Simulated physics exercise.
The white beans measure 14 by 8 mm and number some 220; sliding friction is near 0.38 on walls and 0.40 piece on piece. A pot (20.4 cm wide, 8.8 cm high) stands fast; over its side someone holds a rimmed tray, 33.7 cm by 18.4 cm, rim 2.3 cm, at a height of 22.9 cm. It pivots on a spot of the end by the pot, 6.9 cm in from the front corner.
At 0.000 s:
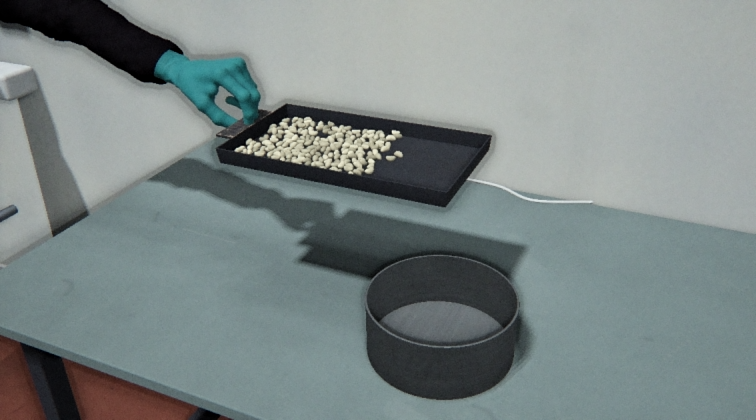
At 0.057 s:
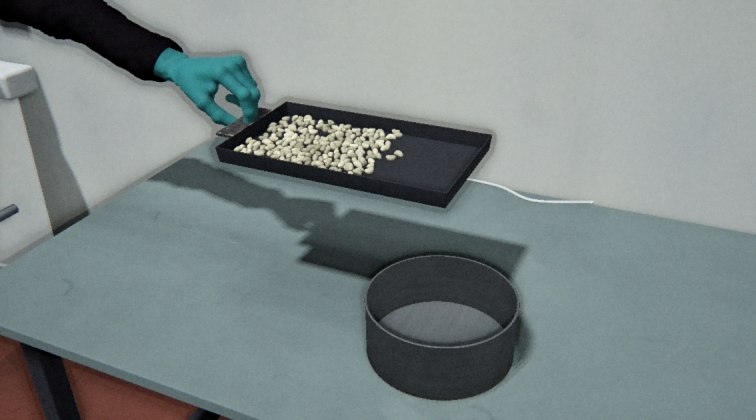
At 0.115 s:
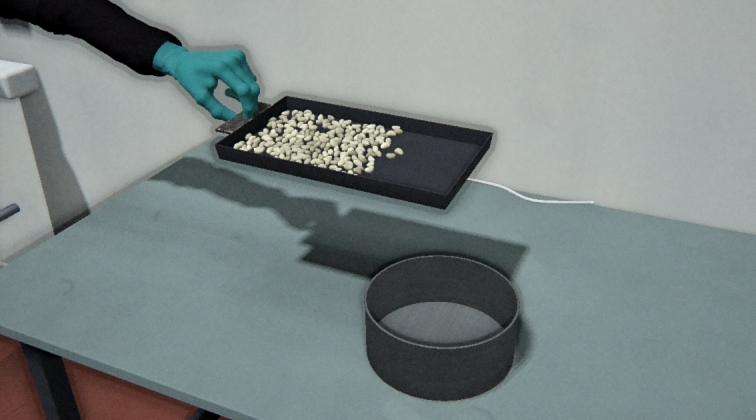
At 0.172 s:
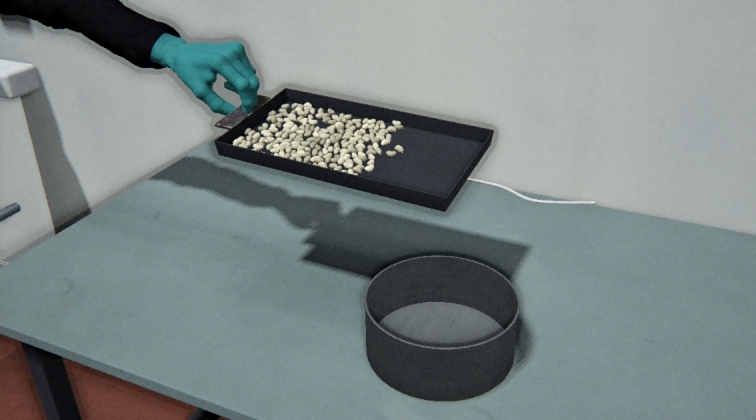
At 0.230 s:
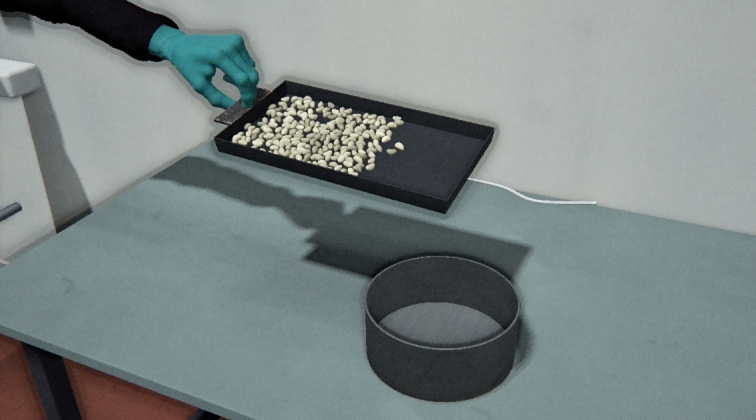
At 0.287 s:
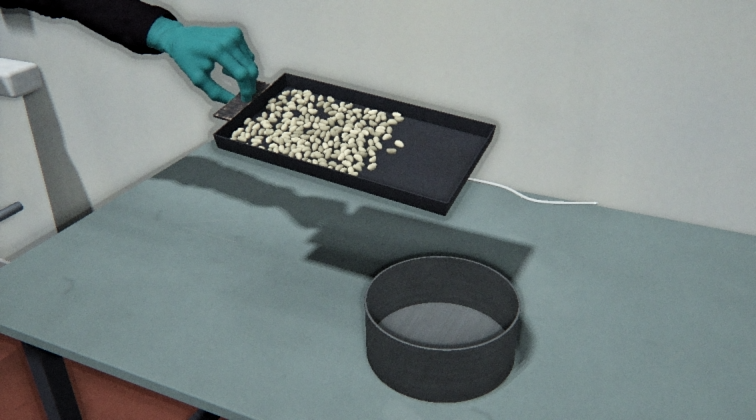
On a grey-green tabletop, a teal-gloved hand slightly raising the left end of a dark tray of white beans above a round pot.
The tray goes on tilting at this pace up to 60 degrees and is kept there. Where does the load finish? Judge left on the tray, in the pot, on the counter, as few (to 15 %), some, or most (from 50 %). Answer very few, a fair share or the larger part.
Tray the larger part, pot very few, counter very few.
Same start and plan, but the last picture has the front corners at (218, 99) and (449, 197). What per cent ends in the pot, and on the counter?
Pot 30, counter 15.
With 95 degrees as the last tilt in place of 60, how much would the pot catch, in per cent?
In that case some 95 per cent.
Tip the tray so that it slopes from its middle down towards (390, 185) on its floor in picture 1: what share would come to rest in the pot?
About 30 per cent.
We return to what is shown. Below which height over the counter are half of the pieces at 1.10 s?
Roughly 28 cm.
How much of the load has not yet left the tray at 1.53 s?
Some 100 per cent of the load.
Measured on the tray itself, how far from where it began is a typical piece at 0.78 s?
Some 4 cm.
After 0.78 s, tilt 34 degrees; the tray holds 100 %, the pot 0 %.
Then, at 1.10 s, tilt 50 degrees; the tray holds 100 %, the pot 0 %.
After 1.53 s, tilt 60 degrees; the tray holds 100 %, the pot 0 %.
By 3.3 s all is still; tray 95 %, pot 5 %, counter 0 %.
